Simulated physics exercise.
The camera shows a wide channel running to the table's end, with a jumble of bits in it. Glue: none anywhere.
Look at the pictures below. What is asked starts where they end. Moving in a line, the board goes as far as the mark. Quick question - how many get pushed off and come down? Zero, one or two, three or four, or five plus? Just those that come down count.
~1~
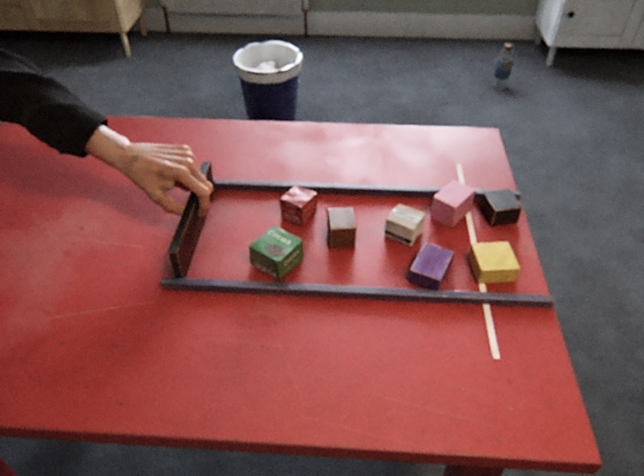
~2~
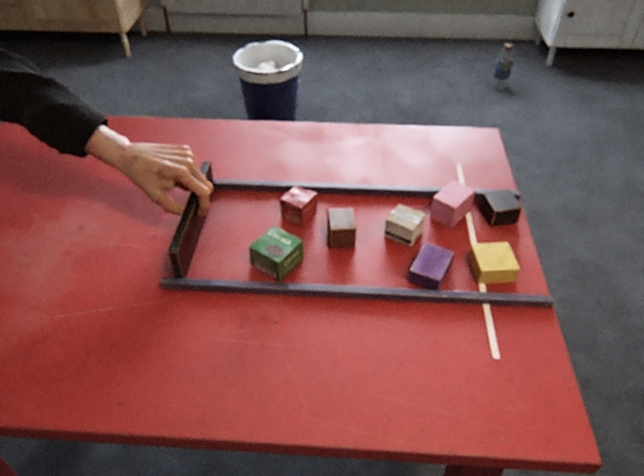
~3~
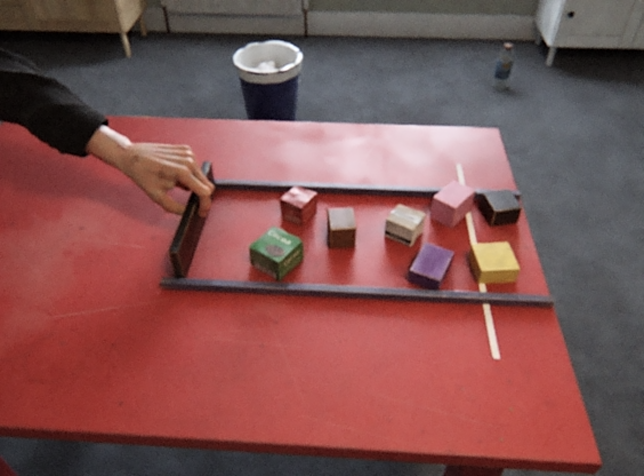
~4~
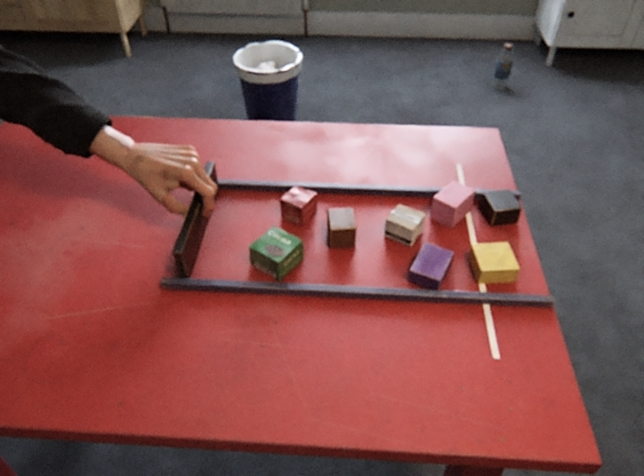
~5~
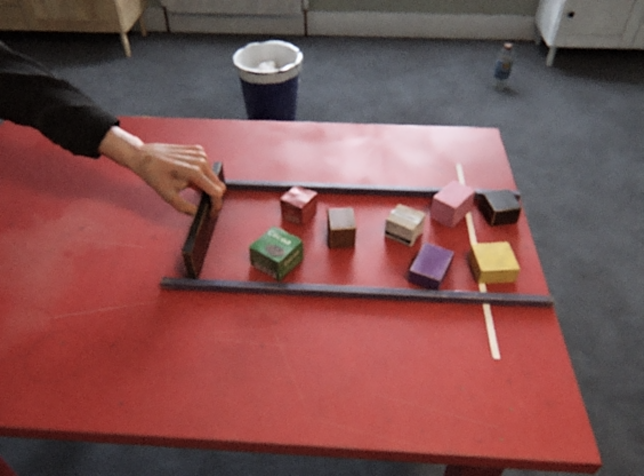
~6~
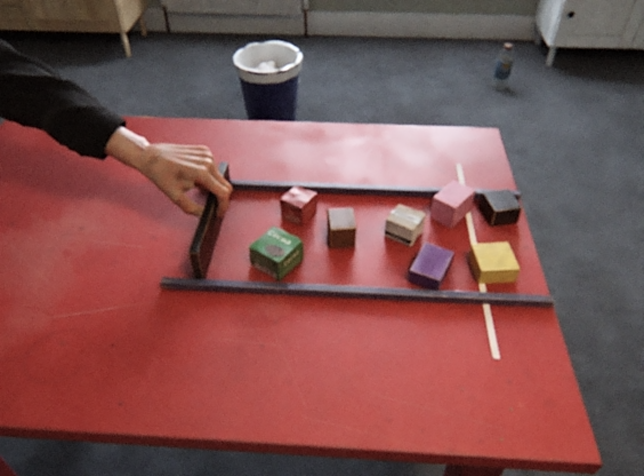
One or two, I'd say.
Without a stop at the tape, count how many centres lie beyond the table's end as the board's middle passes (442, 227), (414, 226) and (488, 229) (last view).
Going through the three places, I get 0, 0 and 3.
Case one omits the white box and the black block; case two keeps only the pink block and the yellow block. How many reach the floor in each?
You'd see 1 fallen, and 0 in the other try.
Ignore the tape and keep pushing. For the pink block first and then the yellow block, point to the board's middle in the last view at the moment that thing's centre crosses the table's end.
Middle: Roughly (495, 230); roughly (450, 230).
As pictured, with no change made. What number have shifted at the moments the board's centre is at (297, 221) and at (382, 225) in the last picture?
Note: First position 2; second position 5.
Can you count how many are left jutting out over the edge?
That'd be 1.
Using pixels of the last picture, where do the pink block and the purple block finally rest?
In the last picture the pink block sits at (510, 206) while the purple block sits at (538, 273).
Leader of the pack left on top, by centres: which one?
It's the purple block.
Soon after, none off yet; black block at rest near (500, 207); yellow block at rest near (493, 263); pink block at rest near (452, 204).
At rest, the number that fall off is one or two; fallen, yellow block and black block.
